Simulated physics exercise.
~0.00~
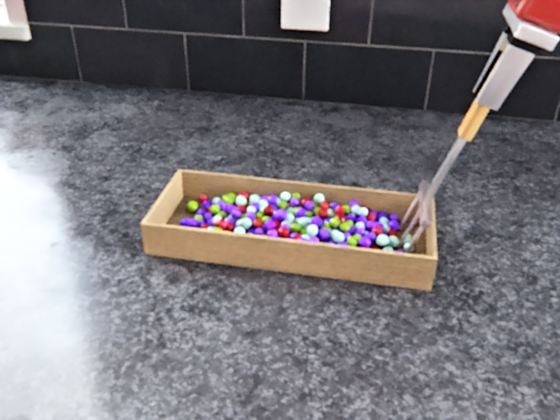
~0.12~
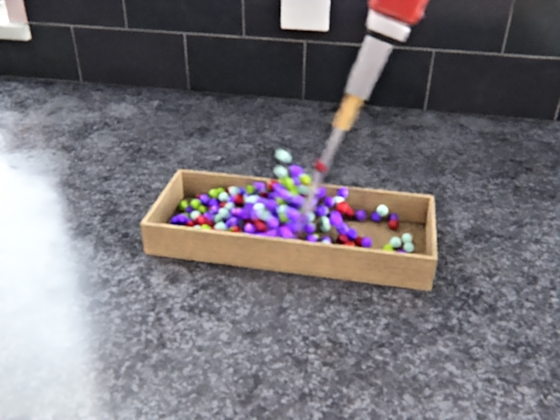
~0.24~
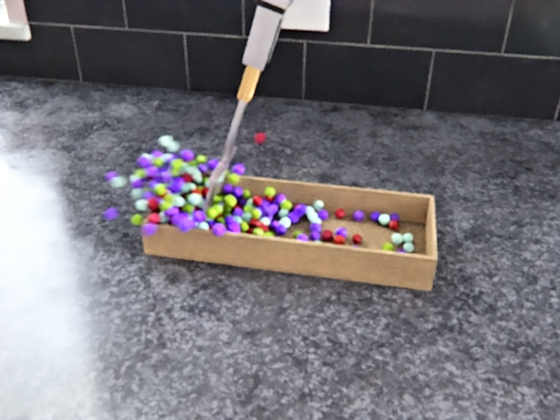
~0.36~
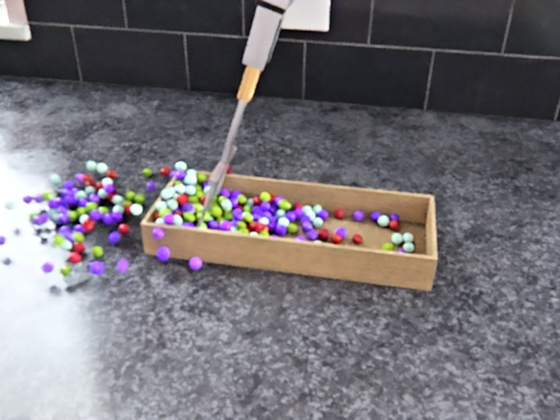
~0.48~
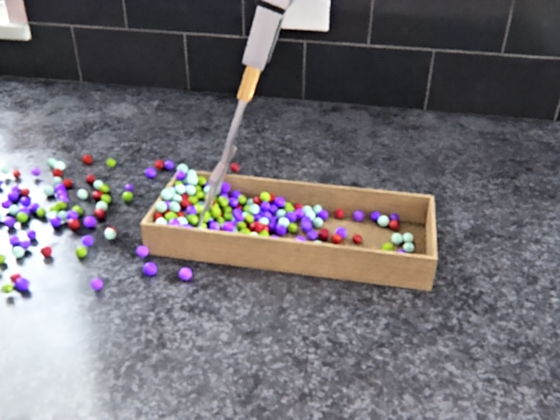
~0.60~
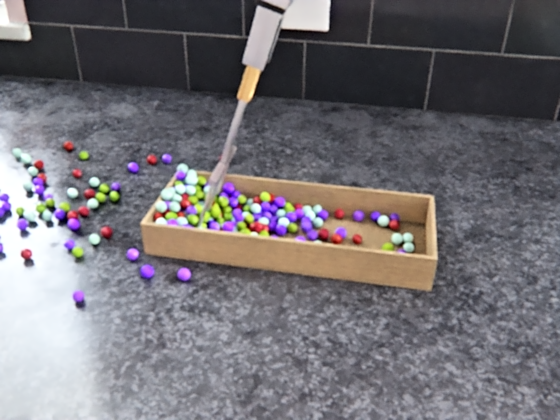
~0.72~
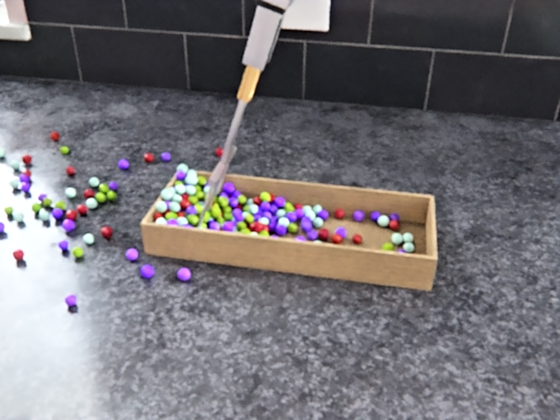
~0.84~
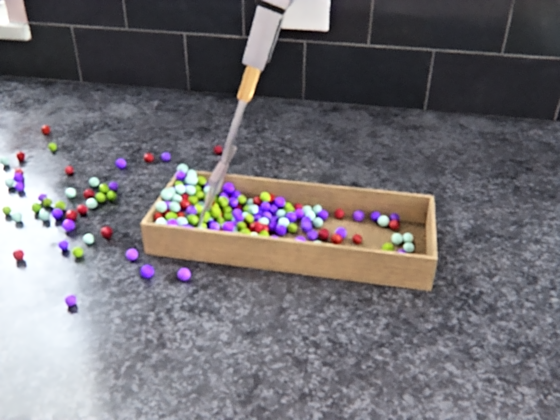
A shallow, open cardboard-brown box full of small purple, green, red and pale mint balls sits on a speckled dark grey counter, seen from slightly above with black tiles behind. A robot arm, red and white at the top, holds a thin fork-like rake at the box's right end. The rake sweeps quickly left, heaping the balls up in front of it. It stops near the left end, and a large spray flies over the edge. The spilled balls bounce and roll left across the counter, then settle scattered, while most remain piled in the box's left half beside the still rake.
